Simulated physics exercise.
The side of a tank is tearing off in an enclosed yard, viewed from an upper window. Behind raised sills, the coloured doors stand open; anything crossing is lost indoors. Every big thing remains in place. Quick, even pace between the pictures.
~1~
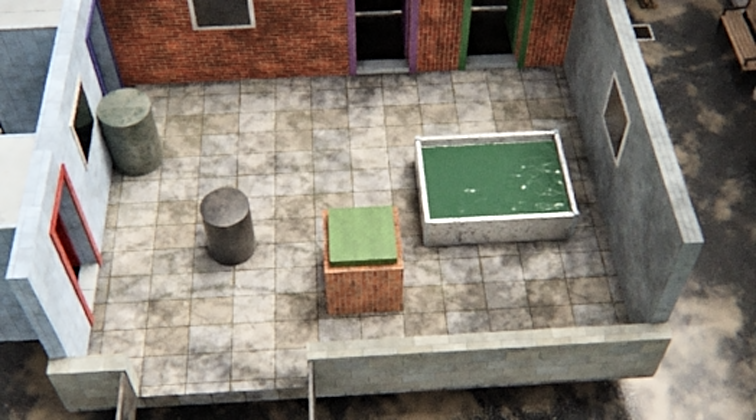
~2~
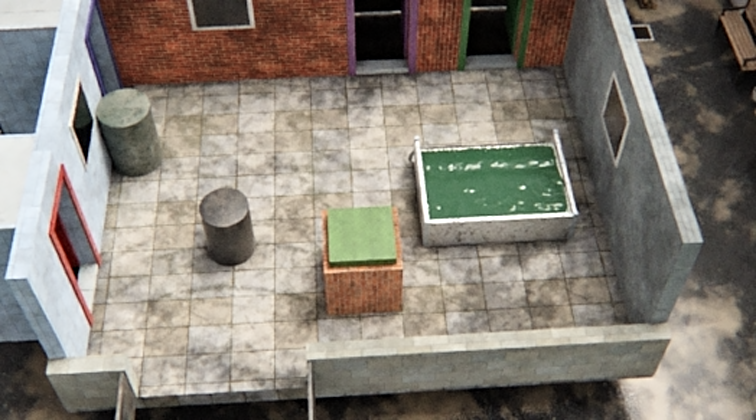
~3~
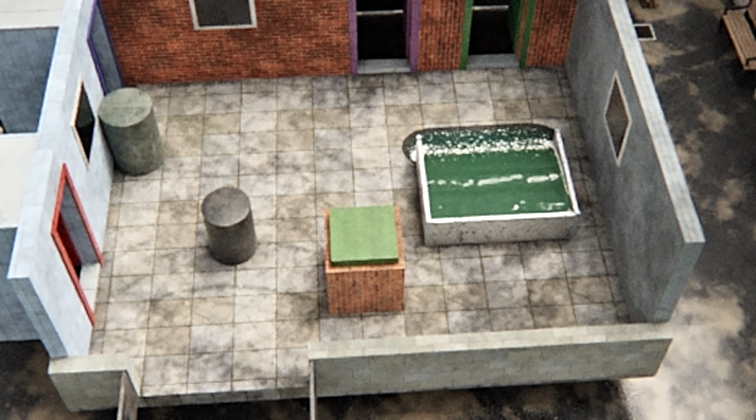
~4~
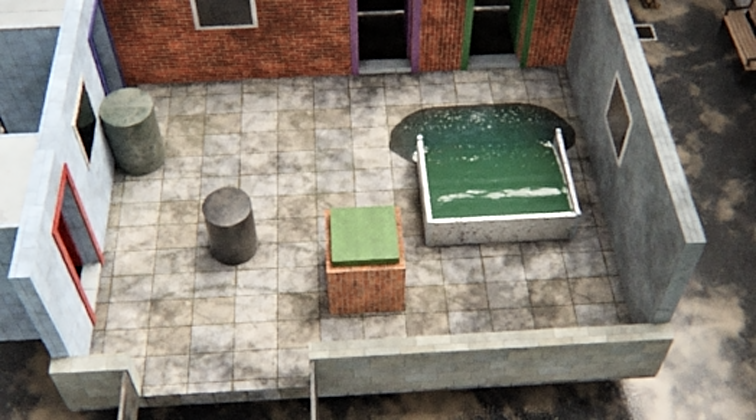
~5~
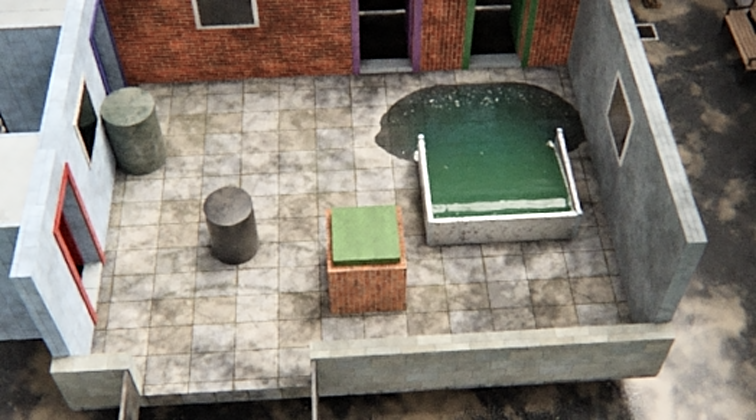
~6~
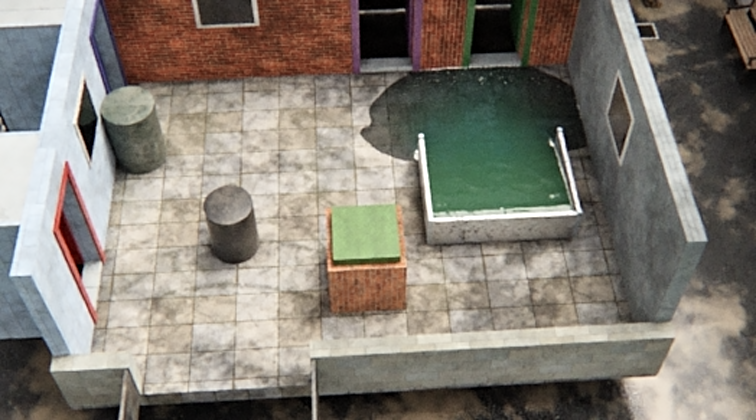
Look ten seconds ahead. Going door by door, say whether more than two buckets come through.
I expect the purple door to go over the limit; I expect the blue door to go over the limit; I expect the green door to go over the limit; I expect the red door to stay within two buckets.
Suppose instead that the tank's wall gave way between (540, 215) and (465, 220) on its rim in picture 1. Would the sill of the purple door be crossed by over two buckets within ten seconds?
Note on purple - it keeps within bounds.
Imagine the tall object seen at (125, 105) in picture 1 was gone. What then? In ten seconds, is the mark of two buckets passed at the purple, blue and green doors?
Outcome: The purple door overshoots; the blue door overshoots; the green door overshoots.
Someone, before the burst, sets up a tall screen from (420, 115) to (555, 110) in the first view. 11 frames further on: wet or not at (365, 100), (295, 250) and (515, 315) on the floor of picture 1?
Taking the points in the order given, they are inundated, high and dry and high and dry.
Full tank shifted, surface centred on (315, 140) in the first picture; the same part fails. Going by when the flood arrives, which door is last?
That would be the red door.
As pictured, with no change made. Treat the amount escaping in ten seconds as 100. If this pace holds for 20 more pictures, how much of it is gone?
Something close to 75 percent by that point.
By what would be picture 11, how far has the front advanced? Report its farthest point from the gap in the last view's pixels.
Point: (340, 76) in the last picture's pixels.
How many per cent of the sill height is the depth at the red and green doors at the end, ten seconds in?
40 and 30 %, in that order.
A moment on, water covers 20 % of the floor; the purple door under two buckets in, the blue door not reached, the green door over two buckets in, the red door not reached.
Next, water covers 20 % of the floor; the purple door over two buckets in, the blue door not reached, the green door far over two buckets in, the red door not reached.
Then, water covers 35 % of the floor; the purple door over two buckets in, the blue door wet at the sill, nothing in, the green door far over two buckets in, the red door not reached.
Later, water covers 60 % of the floor; the purple door over two buckets in, the blue door over two buckets in, the green door far over two buckets in, the red door wet at the sill, nothing in.
In the end, water covers 80 % of the floor; the purple door over two buckets in, the blue door over two buckets in, the green door far over two buckets in, the red door wet at the sill, nothing in.
